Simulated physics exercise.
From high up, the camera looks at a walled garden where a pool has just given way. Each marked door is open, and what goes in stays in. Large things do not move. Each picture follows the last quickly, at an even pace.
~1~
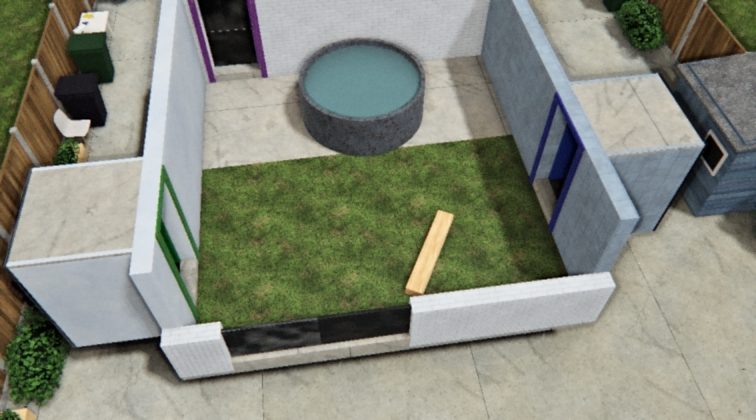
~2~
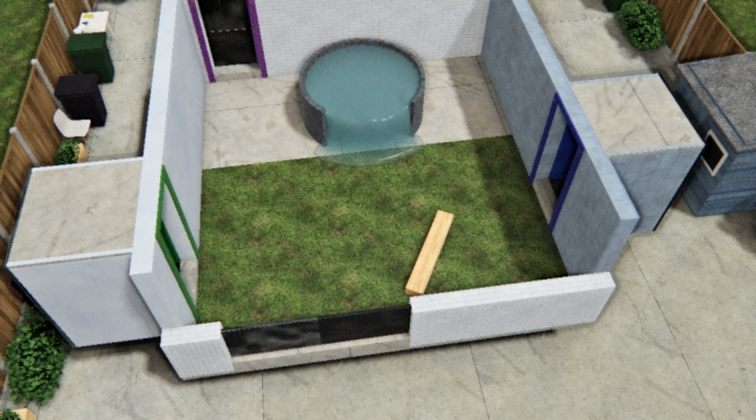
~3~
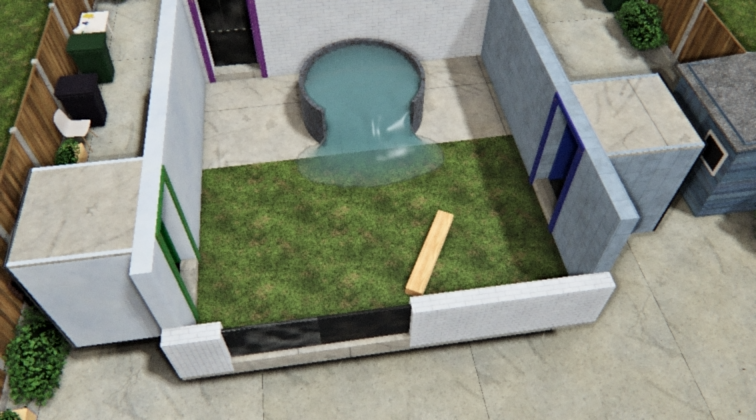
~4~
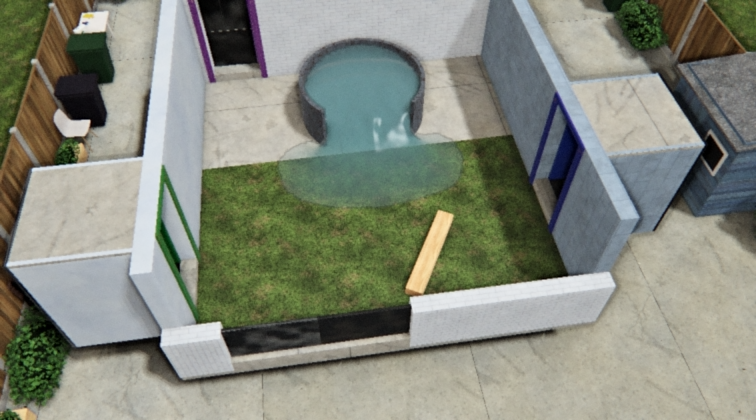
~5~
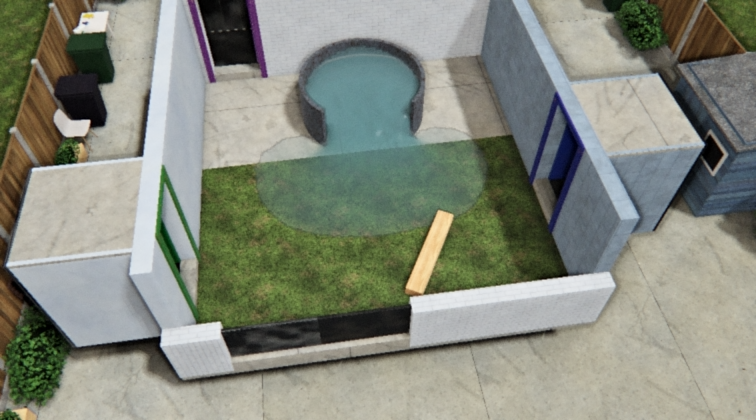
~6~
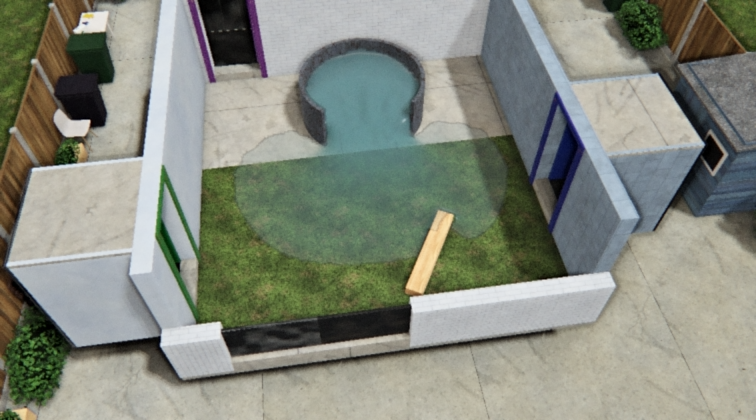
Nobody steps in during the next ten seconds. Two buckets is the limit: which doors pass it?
Result: The blue door counts as not over, the green door counts as over, the purple door counts as not over.
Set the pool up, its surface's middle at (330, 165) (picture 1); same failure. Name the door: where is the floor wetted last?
Answer: The one in purple.
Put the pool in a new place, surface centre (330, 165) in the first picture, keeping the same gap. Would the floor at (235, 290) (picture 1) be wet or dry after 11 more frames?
At that place: Wet.
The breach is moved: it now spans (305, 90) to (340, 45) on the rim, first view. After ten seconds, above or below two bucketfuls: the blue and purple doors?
The blue door stays below the mark and the purple door tops the mark.
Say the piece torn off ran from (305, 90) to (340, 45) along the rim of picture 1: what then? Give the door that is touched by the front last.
I'd say the blue door.
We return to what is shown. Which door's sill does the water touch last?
It would be the purple-painted one.
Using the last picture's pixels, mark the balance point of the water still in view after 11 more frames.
The water's middle lies around (367, 192).
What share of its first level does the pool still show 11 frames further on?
Around 34 in a hundred, give or take.
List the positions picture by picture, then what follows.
The round tank at (362, 80) is whole and still, in the first picture.
Water pours out at (371, 143) and has run to (319, 149), in the second picture.
Water pours out at (371, 144) and has run to (305, 171), in the third picture.
The front is at (292, 189), out from the gap at (371, 146), in the fourth picture.
The front is at (275, 210), out from the gap at (371, 146), in the fifth picture.
Water pours out at (371, 147) and has run to (484, 226), in the sixth picture.
A moment on, water covers 55 % of the floor; the blue door wet at the sill, nothing in, the green door not reached, the purple door not reached.
Next, water covers 65 % of the floor; the blue door wet at the sill, nothing in, the green door wet at the sill, nothing in, the purple door not reached.
Then, water covers 70 % of the floor; the blue door wet at the sill, nothing in, the green door over two buckets in, the purple door not reached.
Later, water covers 95 % of the floor; the blue door wet at the sill, nothing in, the green door over two buckets in, the purple door wet at the sill, nothing in.
In the end, water covers 95 % of the floor; the blue door wet at the sill, nothing in, the green door over two buckets in, the purple door wet at the sill, nothing in.
